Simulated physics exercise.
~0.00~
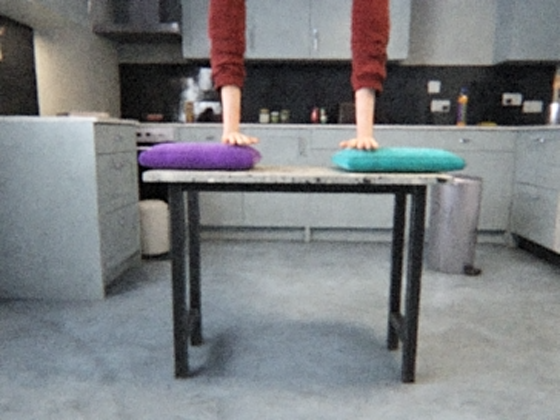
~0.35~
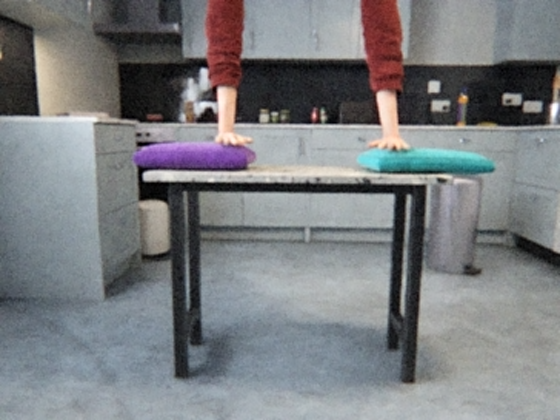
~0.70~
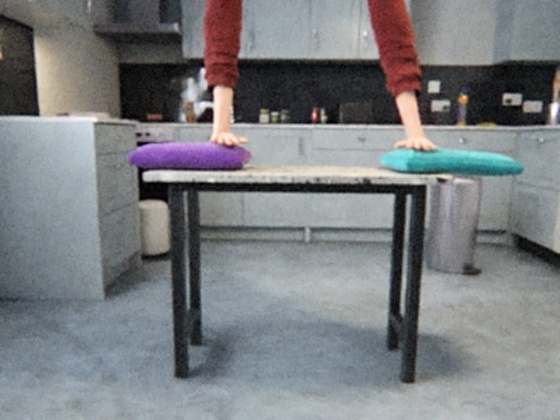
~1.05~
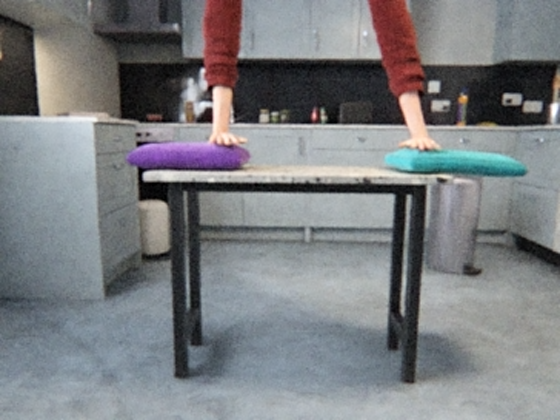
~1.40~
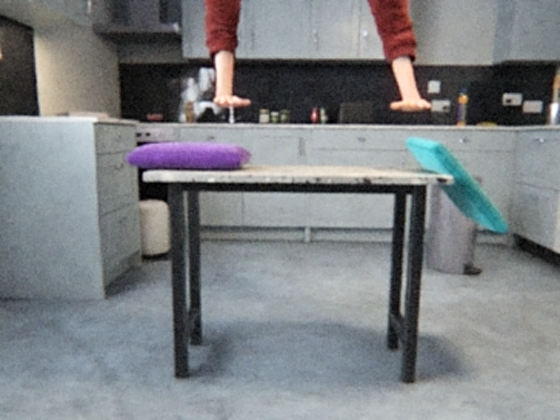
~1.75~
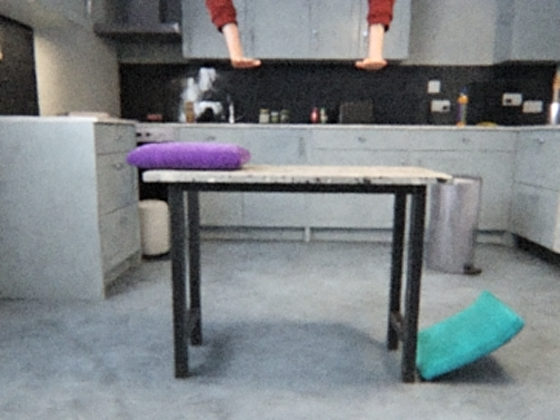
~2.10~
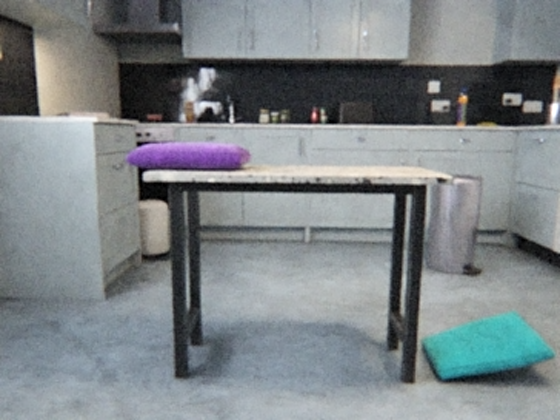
A person's hands slid a purple pillow slightly left and a turquoise pillow farther right over the ends of a small bench, then let go and lifted away; the purple one stayed put while the turquoise one tipped off onto the floor.
